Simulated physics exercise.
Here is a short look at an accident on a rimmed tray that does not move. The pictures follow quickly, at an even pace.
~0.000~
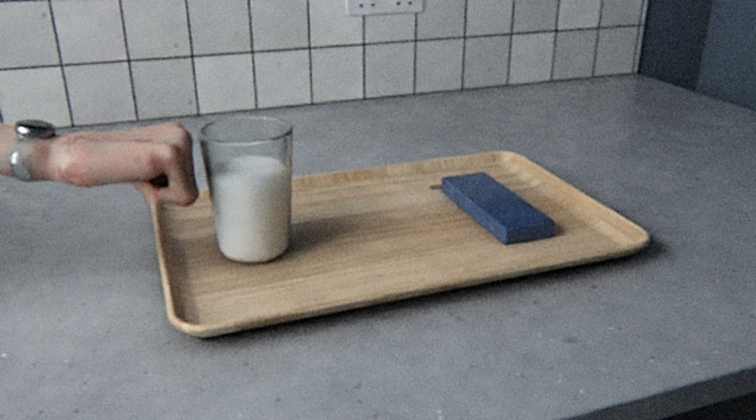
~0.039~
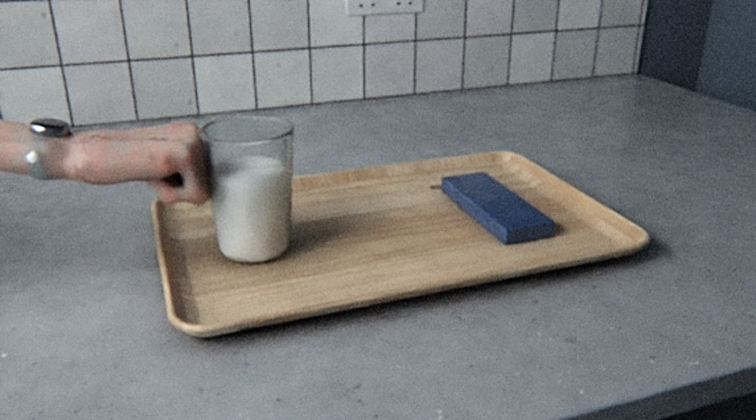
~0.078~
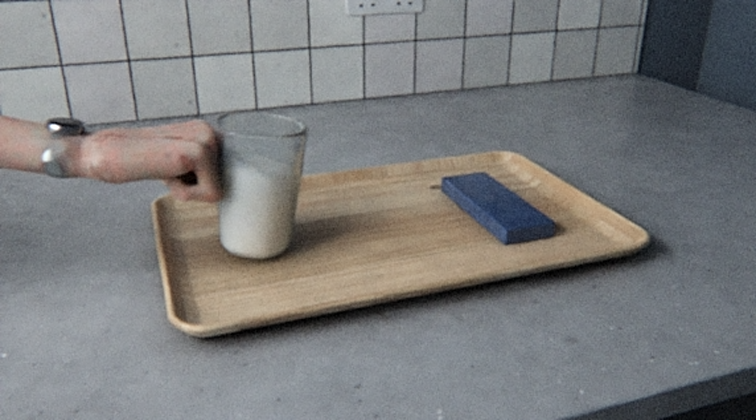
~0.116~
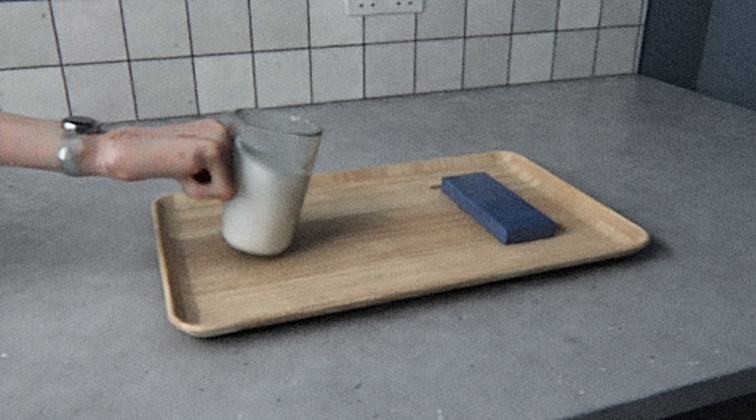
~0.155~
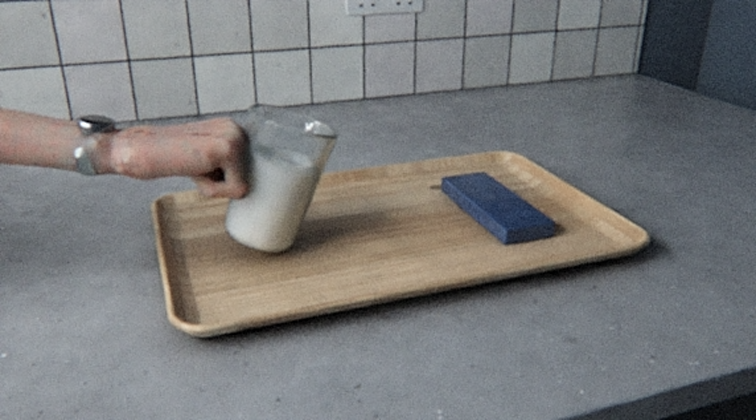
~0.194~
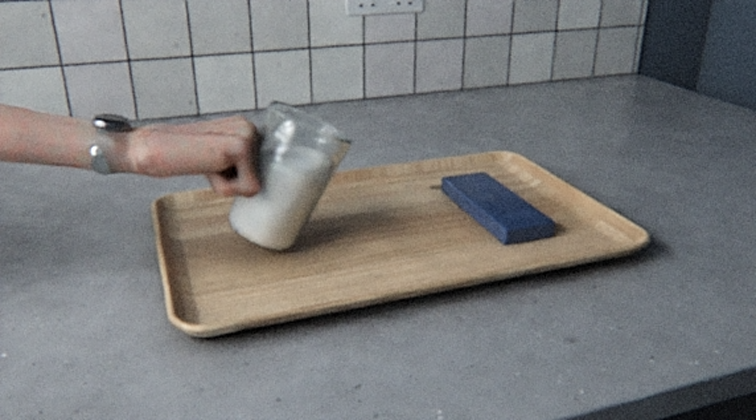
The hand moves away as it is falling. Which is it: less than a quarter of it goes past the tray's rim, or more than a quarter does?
Turns out the tray keeps more than three quarters of it.
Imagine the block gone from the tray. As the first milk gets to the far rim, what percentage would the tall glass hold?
Tall glass content at that instant: ~ 55 per cent.
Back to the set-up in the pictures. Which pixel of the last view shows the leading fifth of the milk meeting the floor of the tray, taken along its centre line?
Impact centre, mid-line: Approx. (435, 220).
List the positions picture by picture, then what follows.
In the first frame, it leans 0°; its right rim is at (289, 127); the milk meets the walls at (209, 170) and (285, 161); the tray's far rim is at (574, 190); a block is fixed to the tray further along.
In the second frame, it leans 0°; its right rim is at (290, 127); the milk meets the walls at (210, 170) and (285, 161).
In the third frame, it leans 7°; its right rim is at (304, 127); the milk meets the walls at (219, 150) and (292, 164).
In the fourth frame, it leans 13°; its right rim is at (318, 129); the milk meets the walls at (234, 139) and (304, 165).
In the fifth frame, it leans 21°; its right rim is at (333, 132); the milk meets the walls at (242, 159) and (316, 158).
In the sixth frame, it leans 28°; its right rim is at (348, 138); the milk meets the walls at (252, 164) and (331, 152).
A moment on, the tall glass is falling and 99 per cent is in the glass, 0 on the tray and 1 above or beyond its rim.
Next, the tall glass lies on its side and 63 per cent is in the glass, 17 on the tray and 21 above or beyond its rim.
Then the tall glass lies on its side and 32 per cent is in the glass, 42 on the tray and 25 above or beyond its rim.
Later the tall glass lies on its side and 17 per cent is in the glass, 65 on the tray and 19 above or beyond its rim.
In the end 84 per cent is held by tray and glass, 16 is off the tray.
